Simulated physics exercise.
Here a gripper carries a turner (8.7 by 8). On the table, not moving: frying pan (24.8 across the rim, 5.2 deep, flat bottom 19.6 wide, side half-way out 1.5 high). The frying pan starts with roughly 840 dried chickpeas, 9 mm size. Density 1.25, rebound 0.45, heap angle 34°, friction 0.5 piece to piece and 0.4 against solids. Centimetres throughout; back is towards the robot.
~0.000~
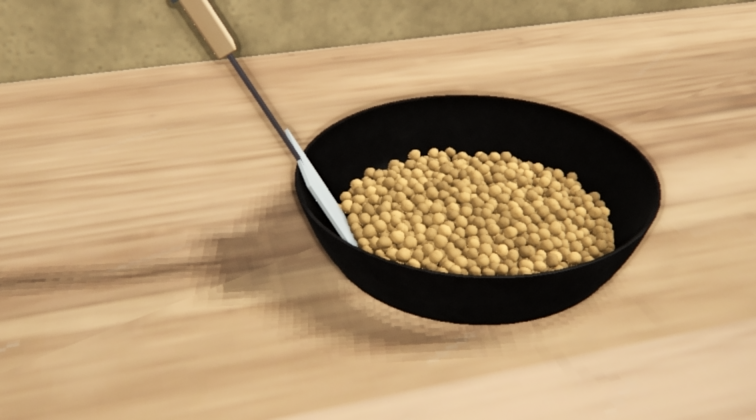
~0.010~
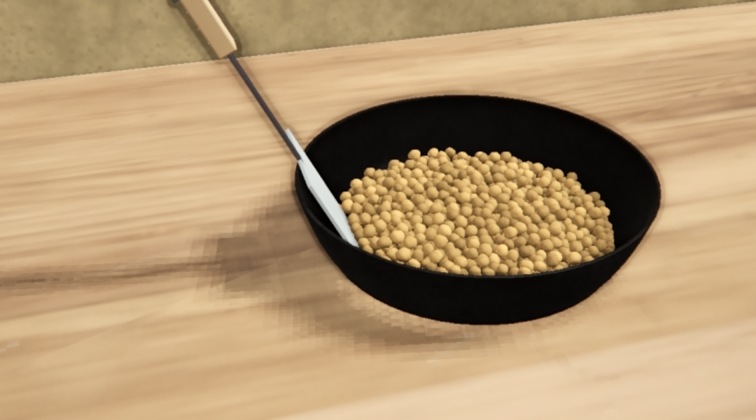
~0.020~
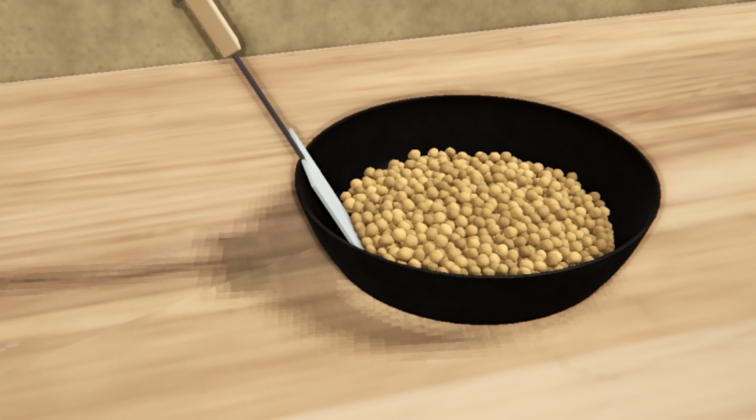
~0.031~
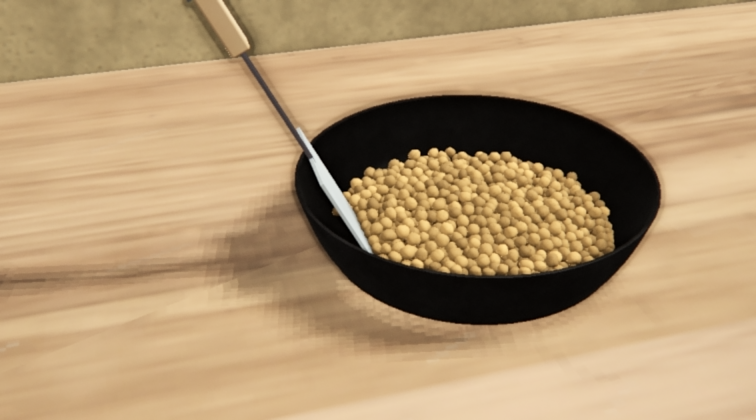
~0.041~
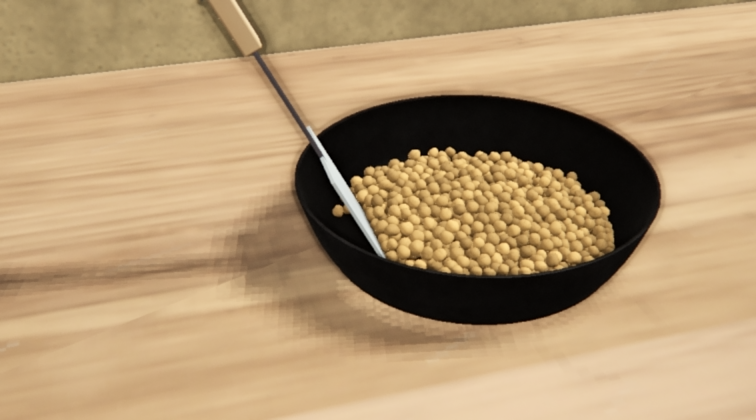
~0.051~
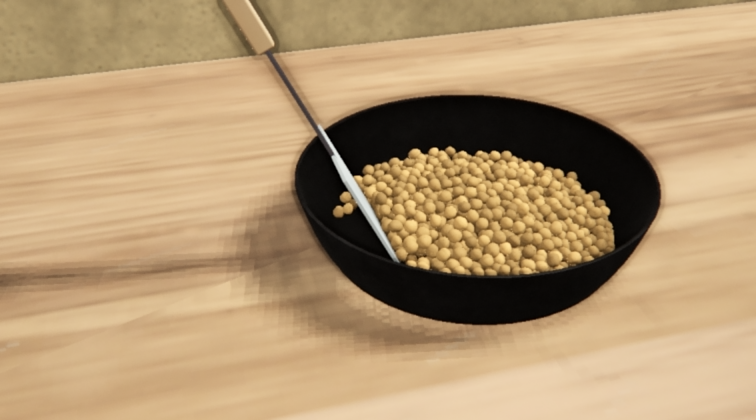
A black frying pan heaped with tan chickpeas sits still on a pale wooden table, seen from above at an angle, with a strip of mottled olive-brown surface behind. A turner with a light wooden handle and a pale metal blade leans into the pan's left side. It barely moves at first, then slides a short way right through the chickpeas, leaving a few behind it, while the camera stays fixed.
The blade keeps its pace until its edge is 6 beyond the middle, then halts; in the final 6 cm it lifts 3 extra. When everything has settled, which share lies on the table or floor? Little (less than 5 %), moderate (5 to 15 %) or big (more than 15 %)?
Share on the table or floor: Little (less than 5 %).
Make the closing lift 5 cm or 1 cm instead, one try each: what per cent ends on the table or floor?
About 0 and 0 per cent.
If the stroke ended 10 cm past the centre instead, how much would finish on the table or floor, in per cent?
Then about 20 per cent.
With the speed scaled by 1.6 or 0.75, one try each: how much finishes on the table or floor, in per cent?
About 10 and 0 per cent.
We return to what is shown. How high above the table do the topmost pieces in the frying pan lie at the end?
Some 5.5 cm.
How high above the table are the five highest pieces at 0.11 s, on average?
Roughly 4 cm.
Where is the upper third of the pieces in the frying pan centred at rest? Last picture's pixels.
At about (573, 186).
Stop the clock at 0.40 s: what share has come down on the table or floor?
Some 0 per cent.
After 0.11 s, sloping 64°, highest piece 4 above the table; 843 in the frying pan.
After 0.17 s, sloping 64°, highest piece 5 above the table; 843 in the frying pan.
After 0.40 s, sloping 64°, highest piece 6 above the table; 833 in the frying pan, 6 on the table or floor, 4 on the blade or in flight.
After 1.45 s, sloping 64°, highest piece 5 above the table; 833 in the frying pan, 10 on the table or floor.
At rest, 833 in the frying pan, 10 on the table or floor. That is 1 % on the table or floor.
